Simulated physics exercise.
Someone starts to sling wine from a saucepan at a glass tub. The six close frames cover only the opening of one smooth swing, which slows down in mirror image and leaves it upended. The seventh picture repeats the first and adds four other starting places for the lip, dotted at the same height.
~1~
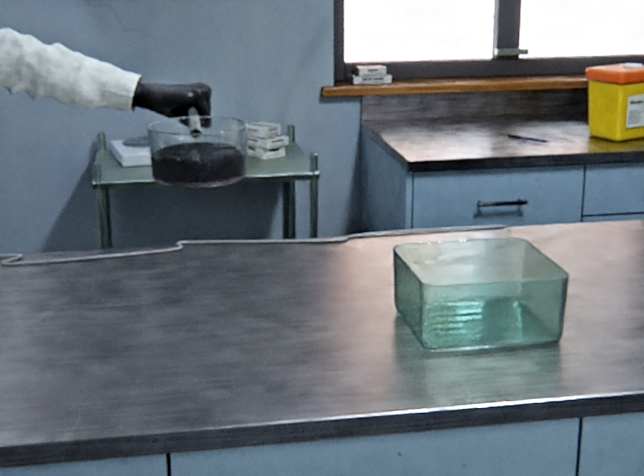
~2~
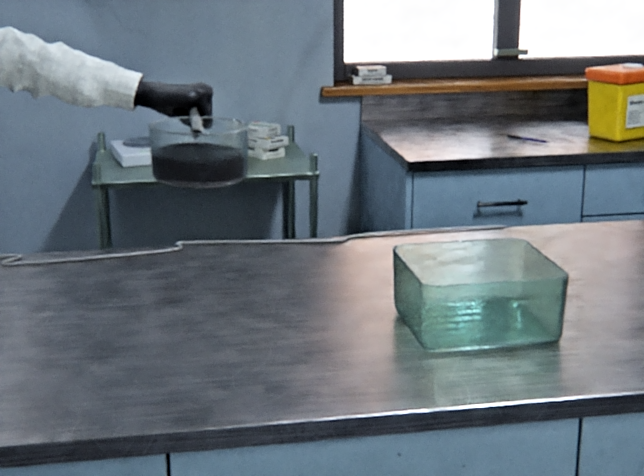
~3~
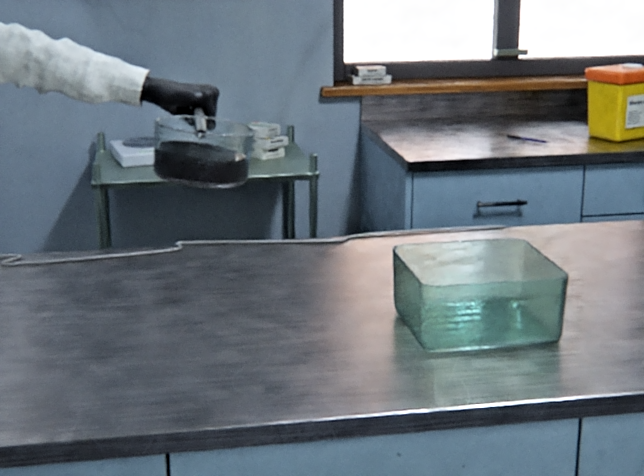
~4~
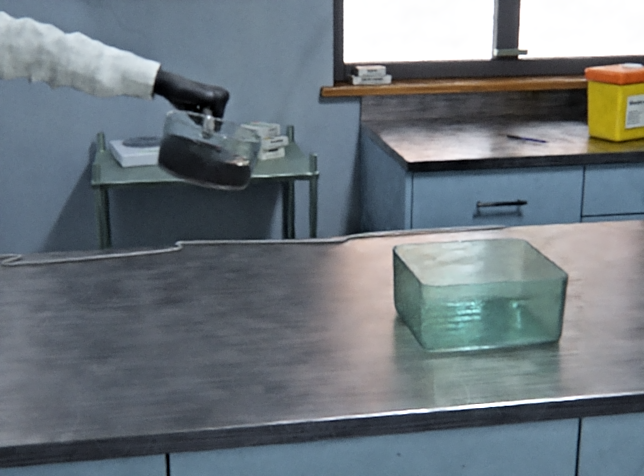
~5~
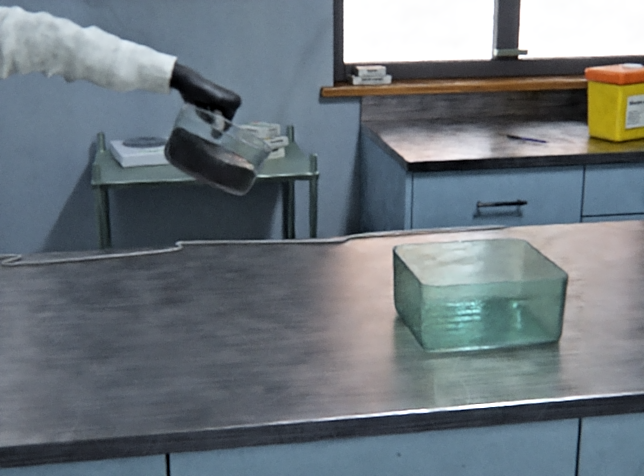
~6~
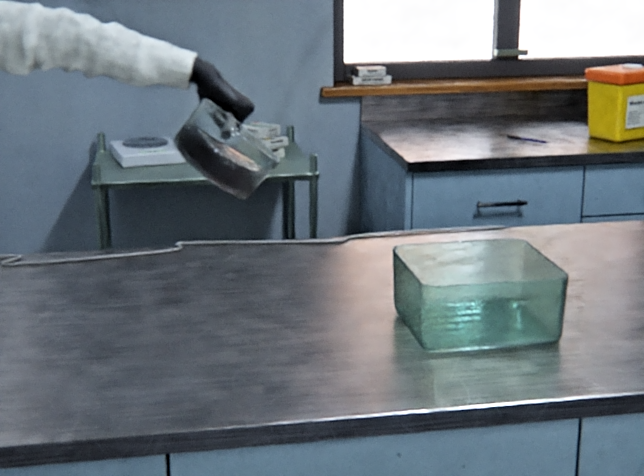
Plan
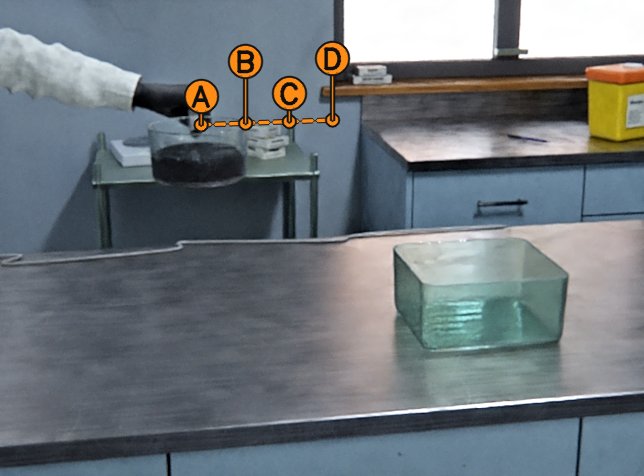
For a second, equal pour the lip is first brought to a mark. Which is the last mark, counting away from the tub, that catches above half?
C.
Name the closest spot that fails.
Spot B.
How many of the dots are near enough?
Two.
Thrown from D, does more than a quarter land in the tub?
Yes, clearly.
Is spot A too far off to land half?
Yes, it does.
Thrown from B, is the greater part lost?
Yes, that goes wrong.
On the marked copy, A at (201, 124); B at (245, 123); C at (289, 121); D at (332, 120).
If A is chosen, about 0 % lands in the tub, 100 % falls short.
If B is chosen, about 4 % lands in the tub, 92 % falls short and 3 % goes beside or beyond.
If C is chosen, about 68 % lands in the tub, 11 % falls short and 21 % goes beside or beyond.
If D is chosen, about 68 % lands in the tub, 8 % falls short and 23 % goes beside or beyond.
